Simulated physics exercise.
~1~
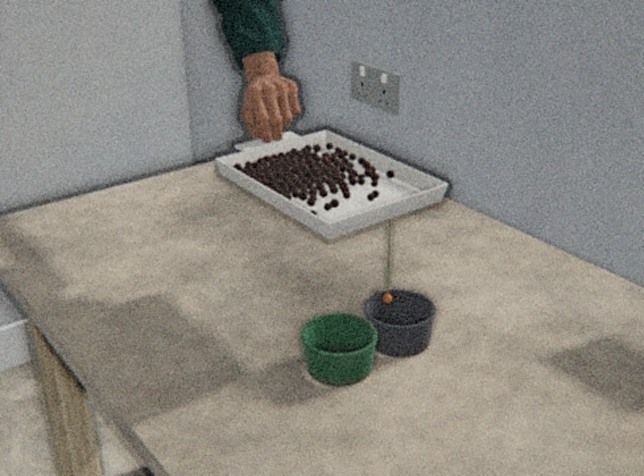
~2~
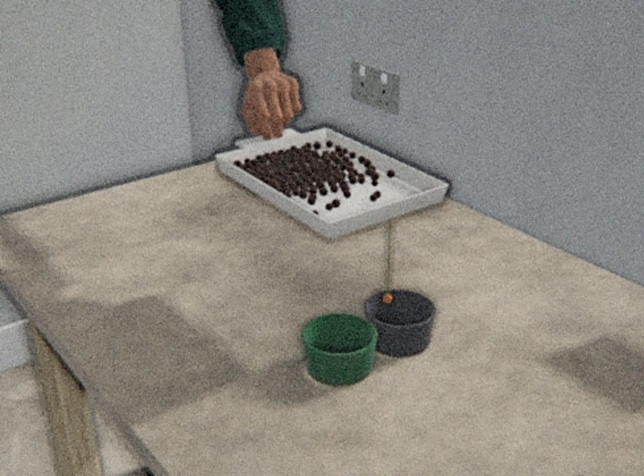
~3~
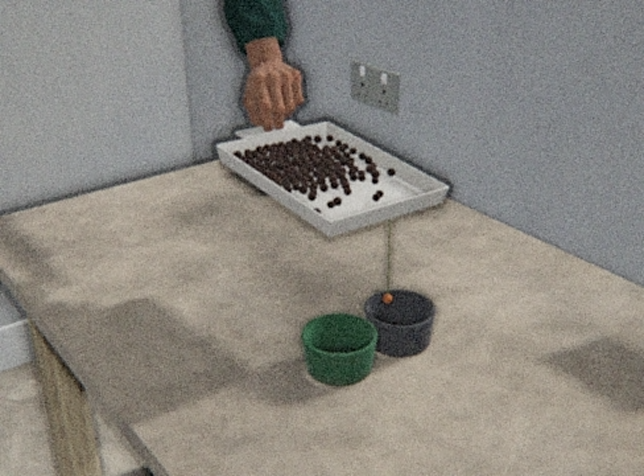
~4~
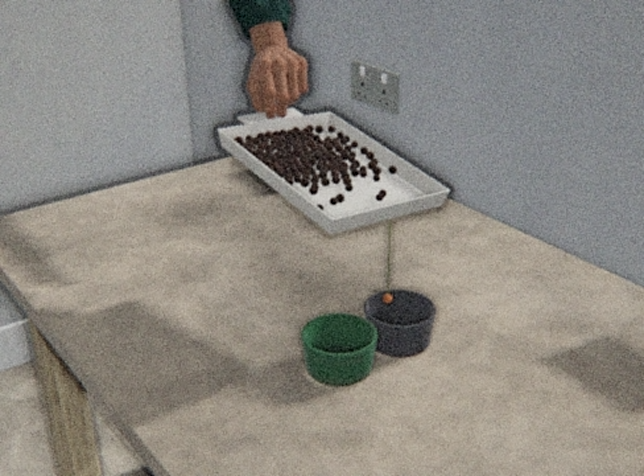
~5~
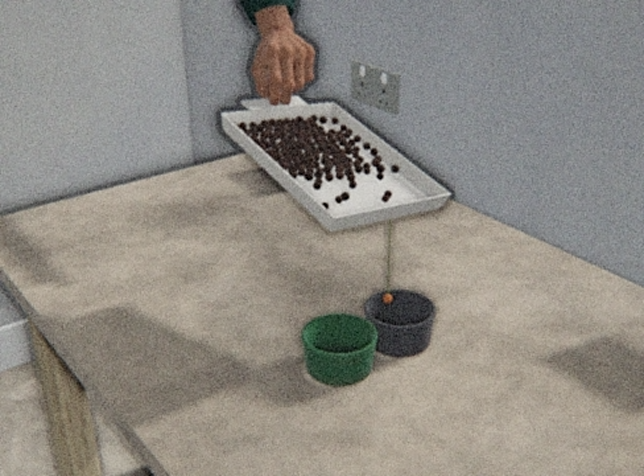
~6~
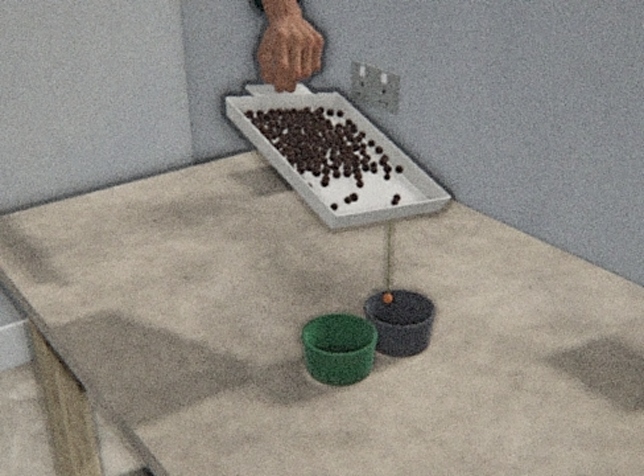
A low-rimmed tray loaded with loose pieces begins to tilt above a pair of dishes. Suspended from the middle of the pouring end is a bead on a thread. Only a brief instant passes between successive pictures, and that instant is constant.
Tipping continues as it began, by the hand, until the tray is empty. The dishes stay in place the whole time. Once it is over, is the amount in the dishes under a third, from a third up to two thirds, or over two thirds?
The amount is under a third.
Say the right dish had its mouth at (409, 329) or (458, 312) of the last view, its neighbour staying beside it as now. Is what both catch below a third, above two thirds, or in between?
First place: Below one third. Second place: Between a third and two thirds.
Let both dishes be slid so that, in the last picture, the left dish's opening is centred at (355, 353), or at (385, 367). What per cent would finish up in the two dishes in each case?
About 10 and 0 per cent respectively.
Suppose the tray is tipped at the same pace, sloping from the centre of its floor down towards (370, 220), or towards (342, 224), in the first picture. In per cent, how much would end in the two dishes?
In turn some 20 and 70 per cent.
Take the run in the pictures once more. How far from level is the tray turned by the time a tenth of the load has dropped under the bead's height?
Roughly 60°.
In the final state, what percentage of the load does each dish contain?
Per hundred pieces: Left dish roughly 0, right dish roughly 0.
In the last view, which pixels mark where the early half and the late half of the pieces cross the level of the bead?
Early half: (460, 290); late half: (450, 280).
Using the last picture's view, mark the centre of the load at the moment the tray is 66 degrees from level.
Look about (429, 207) in the last picture.
Shortly afterwards, tray tipped steeply; near two thirds on the tray; near a quarter outside both; a little in the air.
Next, tray tipped past a quarter turn; only a few on the tray; only a few in the right dish; the bulk outside both; a little in the air.
Some moments later, tray tipped past a quarter turn; only a few in the right dish; all but a few outside both.
In the end, tray tipped past a quarter turn; none at all in the left dish; only a few in the right dish; all but a few outside both.
